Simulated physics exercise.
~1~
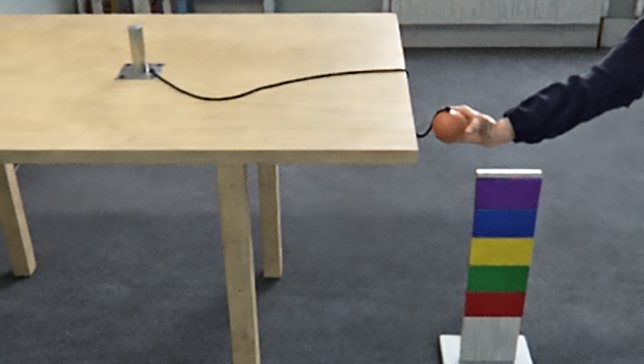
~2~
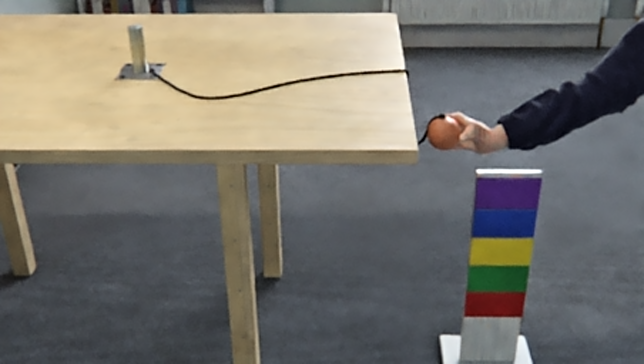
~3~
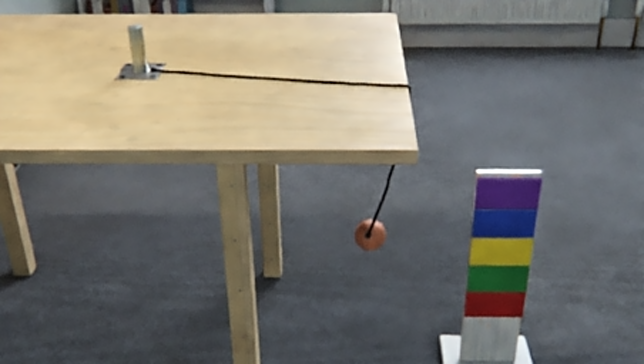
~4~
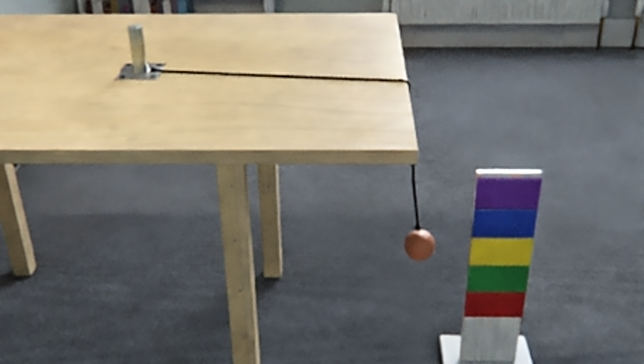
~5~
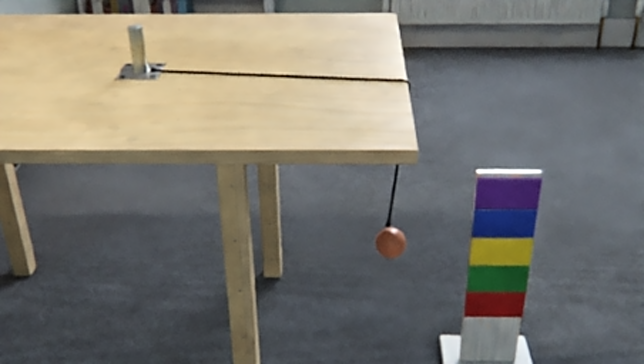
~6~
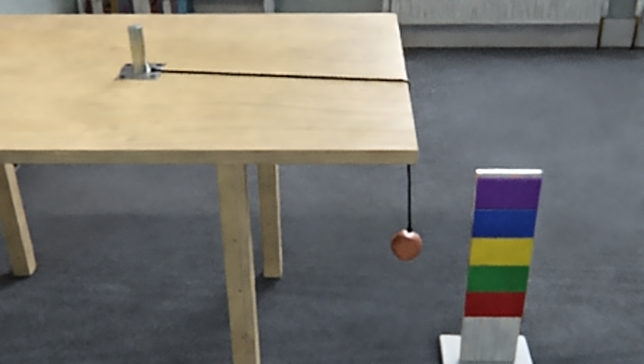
A hand in a dark sleeve reaches in from the right, holding an orange ball just off the end of a pale wooden table, seen from the front and slightly above in a grey-carpeted room. A black shoelace runs slackly from the ball across the tabletop to a small upright post. To the right stands a board banded purple, blue, yellow, green and red from top to bottom. The hand shifts slightly left, then lets go and leaves the view. The ball drops and swings beneath the table edge, pulling the lace taut. It sways right, left and slightly right again, ending level with yellow.
